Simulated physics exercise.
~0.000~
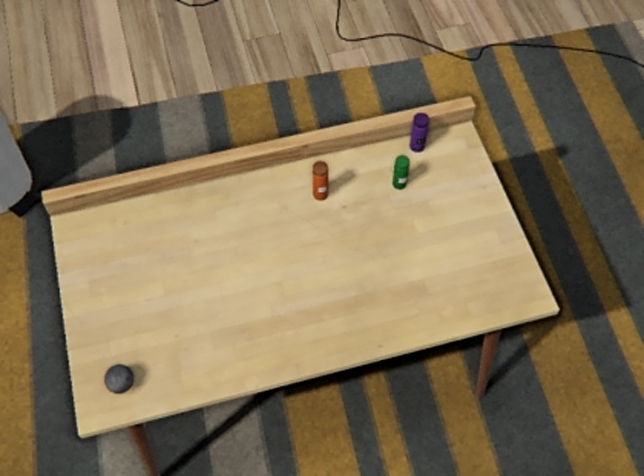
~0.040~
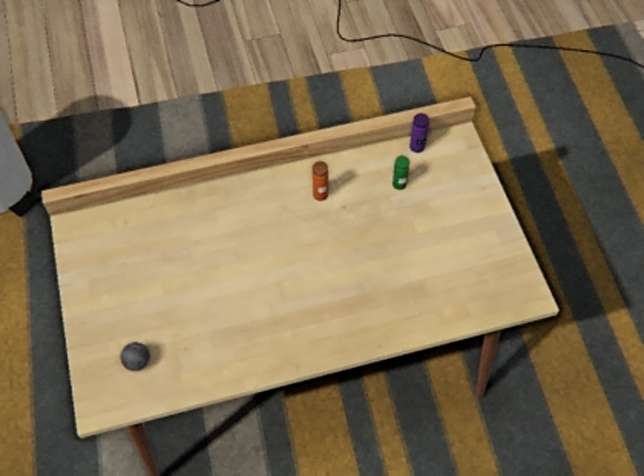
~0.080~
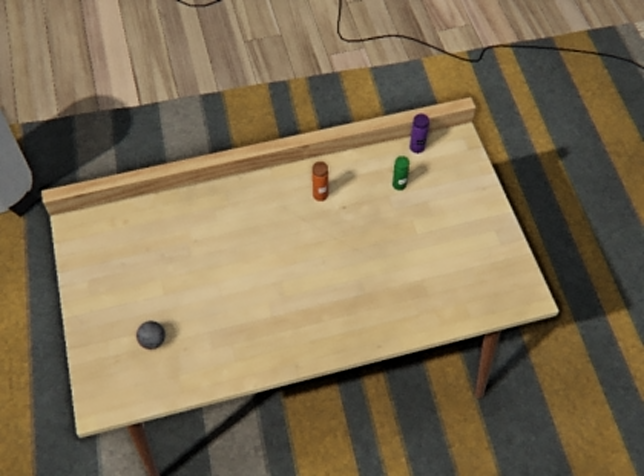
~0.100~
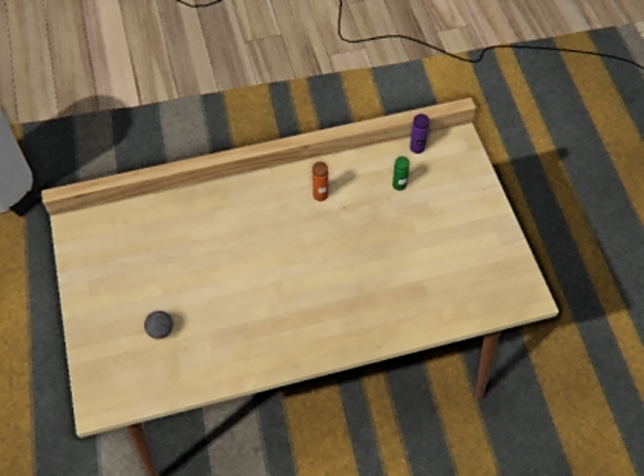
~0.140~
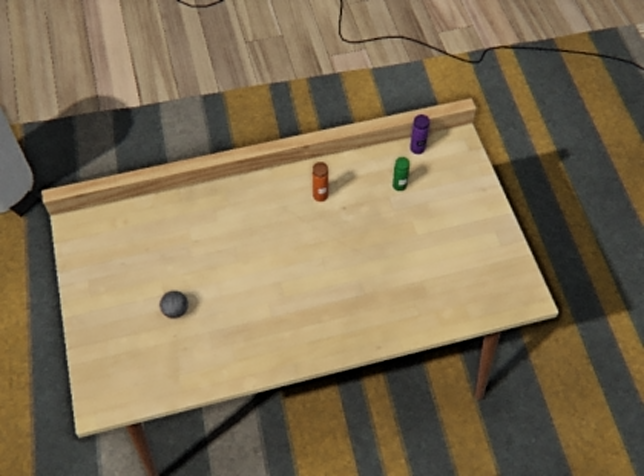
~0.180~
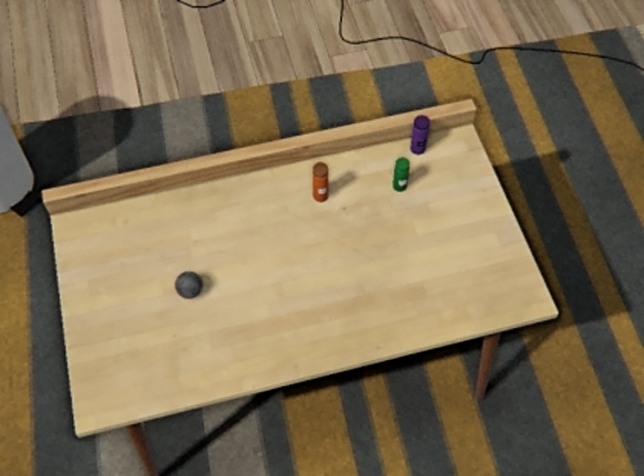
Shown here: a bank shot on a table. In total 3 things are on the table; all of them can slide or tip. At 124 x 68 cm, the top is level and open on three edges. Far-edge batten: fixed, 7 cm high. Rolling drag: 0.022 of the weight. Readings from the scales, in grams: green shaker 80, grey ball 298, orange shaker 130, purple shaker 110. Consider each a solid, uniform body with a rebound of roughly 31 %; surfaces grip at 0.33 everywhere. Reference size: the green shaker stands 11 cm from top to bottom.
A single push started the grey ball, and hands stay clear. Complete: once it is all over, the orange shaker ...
... is still standing.
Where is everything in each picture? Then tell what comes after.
Grey ball (119, 379); orange shaker (321, 181), in the first picture.
Grey ball (135, 357); green shaker (401, 173), in the second picture.
Grey ball (151, 335); green shaker (401, 173), in the third picture.
Grey ball (158, 325); green shaker (401, 174), in the fourth picture.
Grey ball (174, 305); green shaker (401, 174), in the fifth picture.
Grey ball (189, 285); orange shaker (321, 183), in the sixth picture.
After 0.78 s, grey ball near (388, 164).
After 1.38 s, grey ball near (536, 197); green shaker 4° off upright.
In the end (2.0 s), all 3 under 4 cm from the start. At the end, from the last picture's camera, orange shaker near (321, 183).
